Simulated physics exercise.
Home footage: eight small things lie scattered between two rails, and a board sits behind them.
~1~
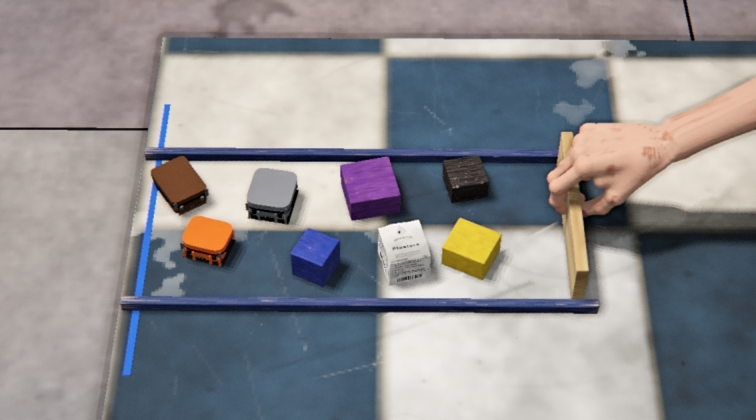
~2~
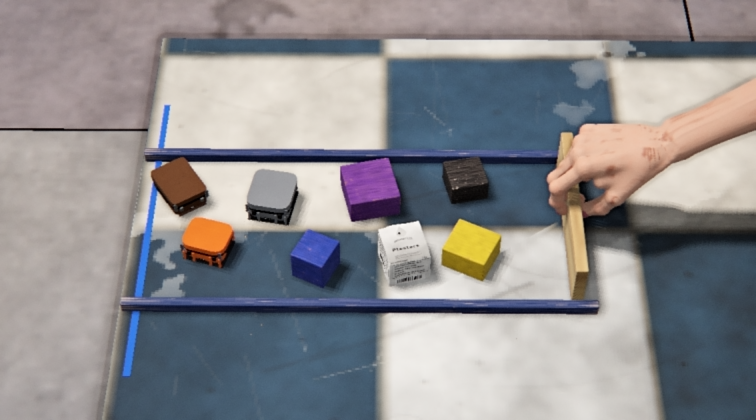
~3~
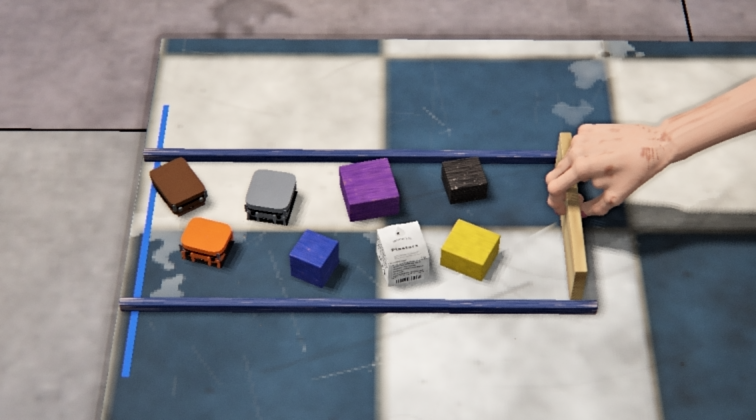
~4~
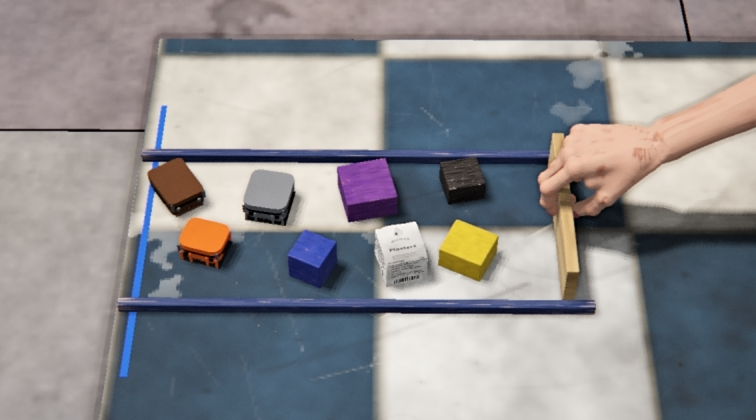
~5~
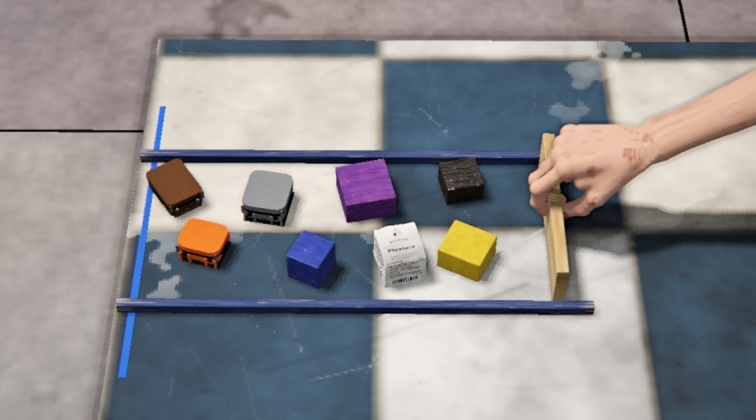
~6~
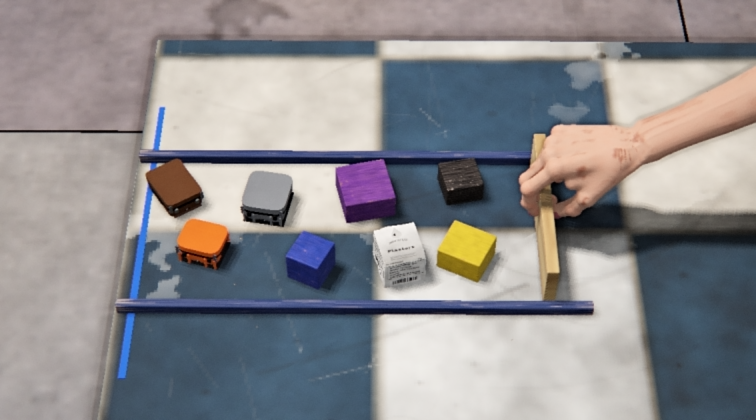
A hand slid a wooden board a short way left between two blue rails, while the eight small blocks and cases scattered in front of it stayed where they were.
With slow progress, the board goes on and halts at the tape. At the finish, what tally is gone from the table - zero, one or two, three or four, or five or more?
The tally gone is five or more.
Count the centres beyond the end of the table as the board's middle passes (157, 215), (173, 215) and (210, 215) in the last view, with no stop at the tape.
In order of the places given, that's 6, 6 and 4.
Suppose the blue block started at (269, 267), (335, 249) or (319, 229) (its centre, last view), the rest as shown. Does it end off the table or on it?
Going place by place, the blue block ends up off; ends up off; sits tight.
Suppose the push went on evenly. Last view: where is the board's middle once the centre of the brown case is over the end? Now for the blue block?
Near (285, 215), then near (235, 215).
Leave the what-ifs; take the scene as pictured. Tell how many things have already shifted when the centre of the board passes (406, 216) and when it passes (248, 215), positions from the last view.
By then 5, and 8.
Soon after, none off yet; brown case at rest near (175, 190); orange case at rest near (204, 244); grey case at rest near (268, 199).
After that, none off yet; brown case displaced a little near (161, 189); orange case displaced about its own width near (177, 238); grey case displaced about its own width near (206, 204).
And then, two off so far; brown case off the edge; orange case on its way down near (98, 412); grey case tilting well over near (106, 225).
In the end, the number that fall off is five or more; gone, yellow block, black block, white box, purple block, blue block, grey case, orange case and brown case.
